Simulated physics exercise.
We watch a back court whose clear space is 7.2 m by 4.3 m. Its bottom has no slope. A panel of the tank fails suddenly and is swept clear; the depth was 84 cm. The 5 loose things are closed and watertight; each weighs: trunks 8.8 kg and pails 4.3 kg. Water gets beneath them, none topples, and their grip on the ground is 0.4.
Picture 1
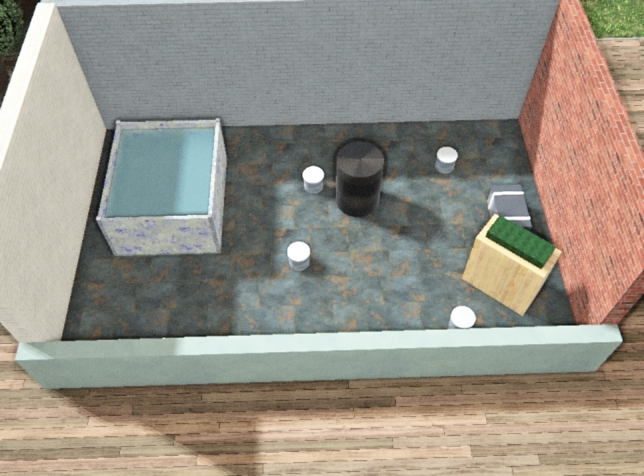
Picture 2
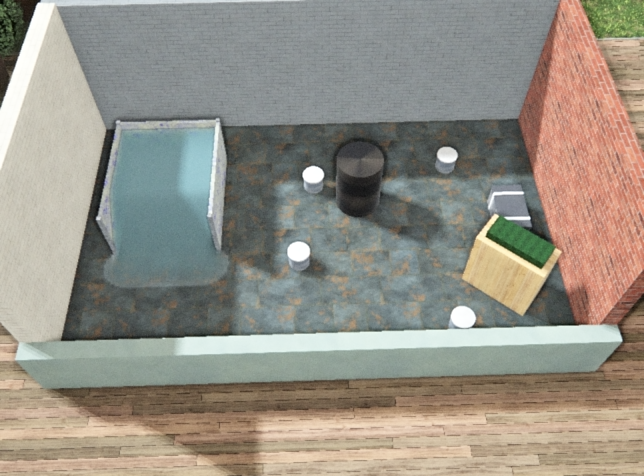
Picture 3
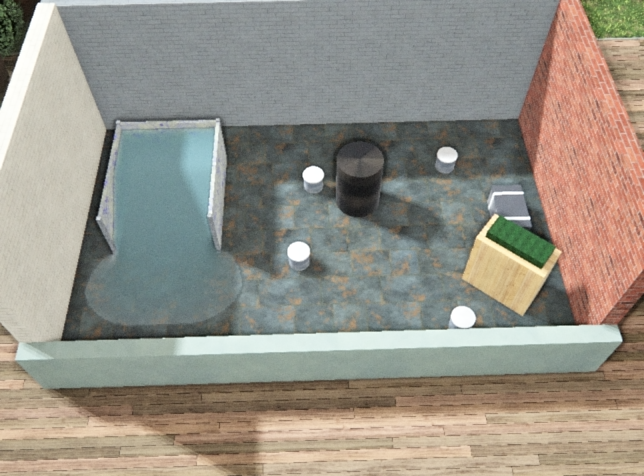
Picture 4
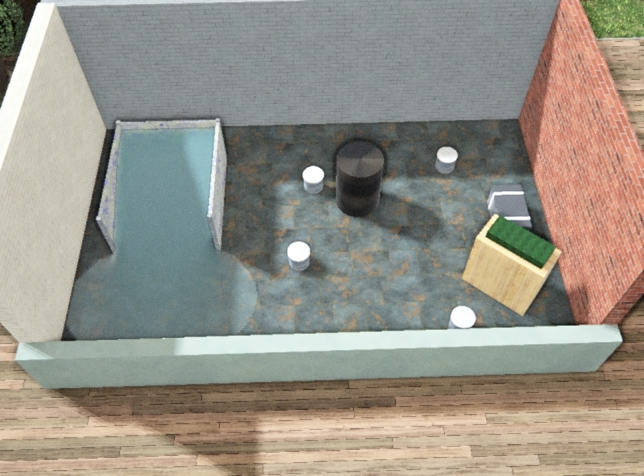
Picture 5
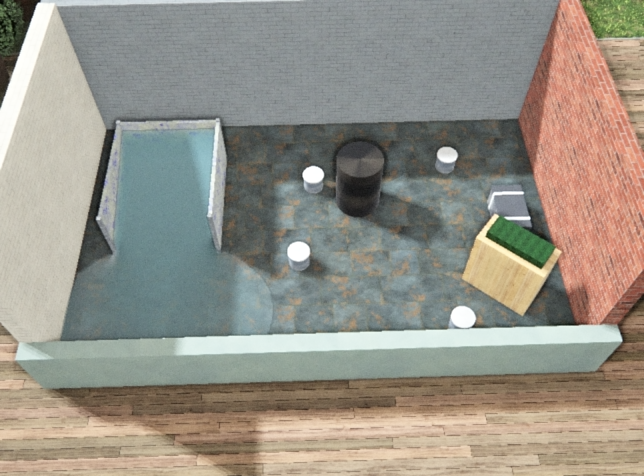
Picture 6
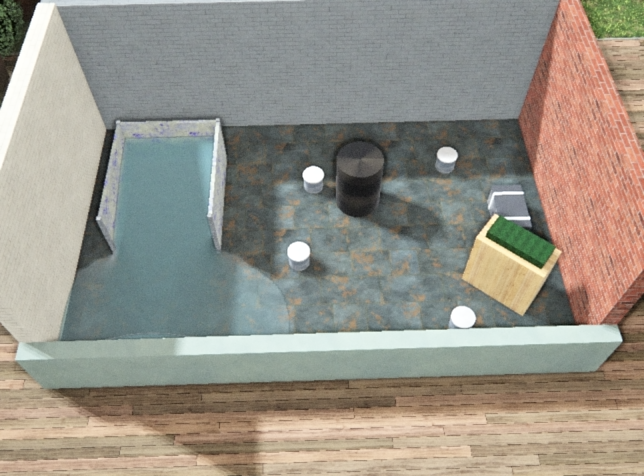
Walled courtyard with a tank at left losing its front panel, water pouring out and spreading across the dark floor.
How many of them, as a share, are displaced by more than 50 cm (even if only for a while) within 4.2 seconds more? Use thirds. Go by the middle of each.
It is between one and two thirds.
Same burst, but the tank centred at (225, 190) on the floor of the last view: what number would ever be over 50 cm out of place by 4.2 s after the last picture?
Then 3.
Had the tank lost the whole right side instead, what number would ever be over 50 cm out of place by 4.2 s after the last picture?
In that case 5 of them.
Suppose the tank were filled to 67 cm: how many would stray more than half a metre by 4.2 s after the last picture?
In that case 3 of them.
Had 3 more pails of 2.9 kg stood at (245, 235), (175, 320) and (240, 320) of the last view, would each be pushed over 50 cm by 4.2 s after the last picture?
In turn: Under, over, more.
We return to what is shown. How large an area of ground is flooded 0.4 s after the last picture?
Some 8.0 m2.
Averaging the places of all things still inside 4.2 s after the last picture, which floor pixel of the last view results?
At about (424, 179).
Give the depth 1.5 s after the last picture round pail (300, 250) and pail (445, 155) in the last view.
About 1 and 0 cm.
Then, 0.4 s after the last picture 0 of 5 are over 50 cm from their spots; 0 afloat.
Then, 1.5 s after the last picture 1 of 5 are over 50 cm from their spots; 0 afloat.
Then, 2.8 s after the last picture 2 of 5 are over 50 cm from their spots; 2 afloat.
Then, 4.2 s after the last picture 3 of 5 are over 50 cm from their spots, and 3 have been at some point; 3 afloat.
